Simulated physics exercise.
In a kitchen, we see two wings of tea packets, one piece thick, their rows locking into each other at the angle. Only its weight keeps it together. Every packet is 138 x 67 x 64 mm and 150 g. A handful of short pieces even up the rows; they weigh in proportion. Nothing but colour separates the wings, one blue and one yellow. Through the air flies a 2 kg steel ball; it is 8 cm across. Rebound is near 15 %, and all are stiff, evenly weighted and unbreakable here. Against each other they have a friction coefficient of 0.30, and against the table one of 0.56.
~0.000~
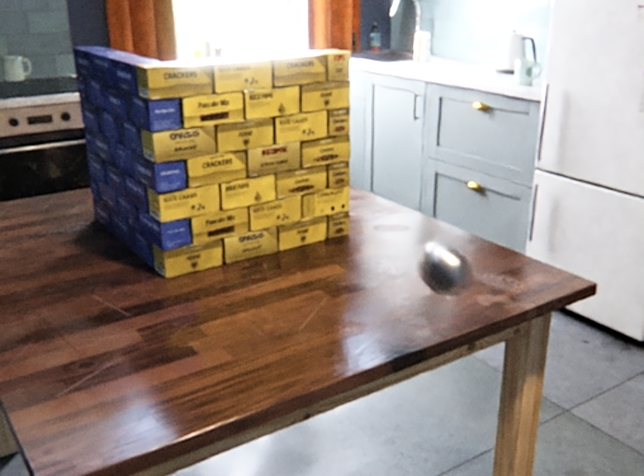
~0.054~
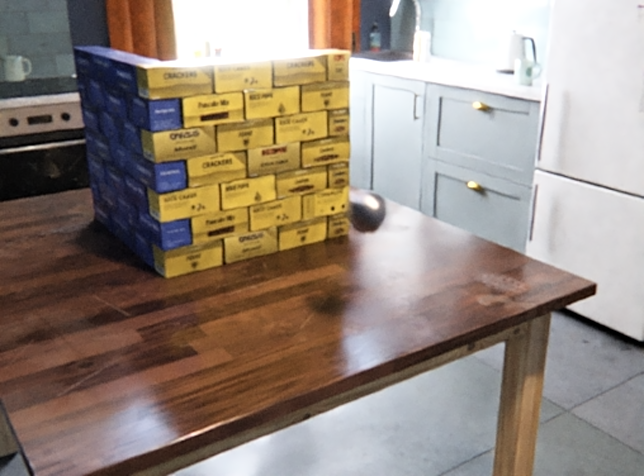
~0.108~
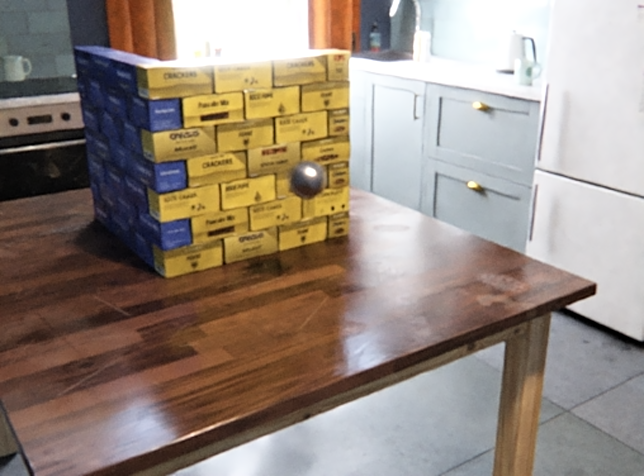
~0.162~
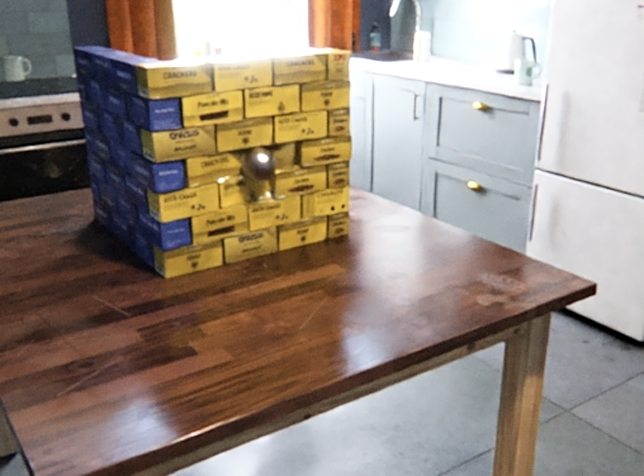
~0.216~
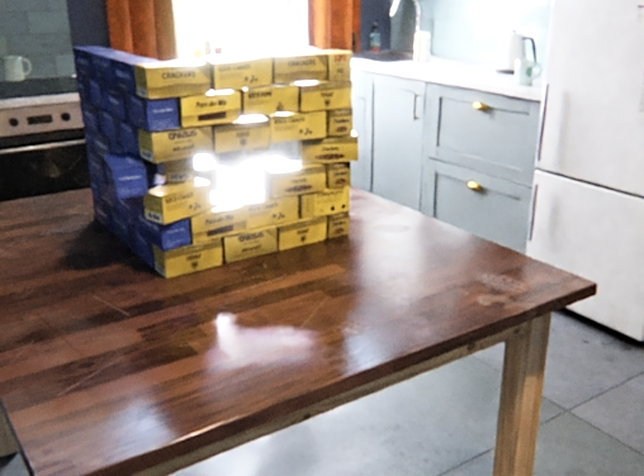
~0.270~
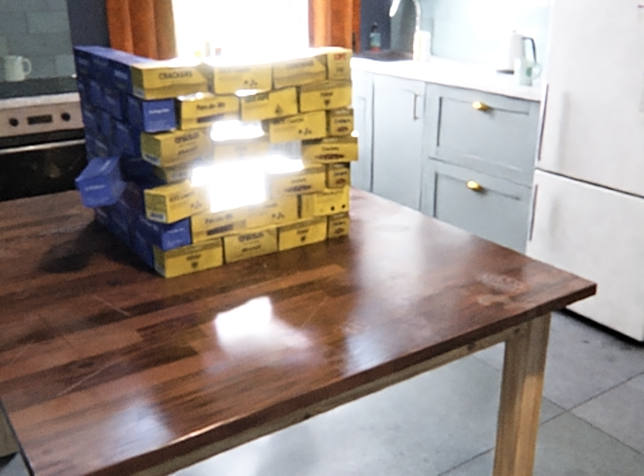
A stacked corner wall of small tea boxes, its left wing blue and its right wing yellow, stands on a dark wooden table in a kitchen, seen from slightly above by a still camera. A shiny steel ball flies in from the right, crosses above the table and punches into the yellow side. Bright gaps open there, neighbouring boxes shift and tilt, and a blue box juts out on the left.
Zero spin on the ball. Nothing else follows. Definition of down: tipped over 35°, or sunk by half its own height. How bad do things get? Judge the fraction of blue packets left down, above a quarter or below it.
The fraction is below a quarter.
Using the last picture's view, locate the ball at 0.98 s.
Near (99, 274).
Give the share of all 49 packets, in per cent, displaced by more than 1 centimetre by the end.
Shifted share: 45 %.
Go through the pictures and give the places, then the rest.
In the first frame (places mark the middle of the side facing us), ball (445, 270) 56 cm from contact, 3.9 m/s; top blue packet (123, 76); top yellow packet (340, 67); nothing disturbed.
Ball (368, 212) 36 cm from contact, 3.8 m/s; top blue packet (123, 76), in the second frame.
Ball (307, 180) 16 cm from contact, 3.8 m/s; top blue packet (123, 76), in the third frame.
Ball (259, 165) after contact, 2.9 m/s; top blue packet (123, 76); 3 disturbed, none down, in the fourth frame.
Ball (231, 154) after contact, 2.9 m/s; top blue packet (122, 76); steepest lean 7°, the packet at (244, 74); 18 disturbed, none down, in the fifth frame.
Ball after contact, 3.0 m/s; top blue packet (120, 76) shifted 6 mm; top yellow packet (340, 66) shifted 7 mm; 25 disturbed, none down, in the sixth frame.
After 0.56 s, ball still moving; 1 of the 24 blue packets down (7 of 49 in all colours); top blue packet shifted 8 mm; top yellow packet leaning 16°.
After 0.98 s, ball still moving; 1 of the 24 blue packets down (13 of 49 in all colours); top blue packet shifted 7 mm; top yellow packet leaning 27°, 18 cm lower.
At rest (2.5 s), ball rolling away; 1 of the 24 blue packets down (13 of 49 in all colours); top blue packet shifted 7 mm; top yellow packet on its side. That is 4 per cent. As the last picture would show them, middles, top blue packet near (135, 75), top yellow packet near (198, 208).
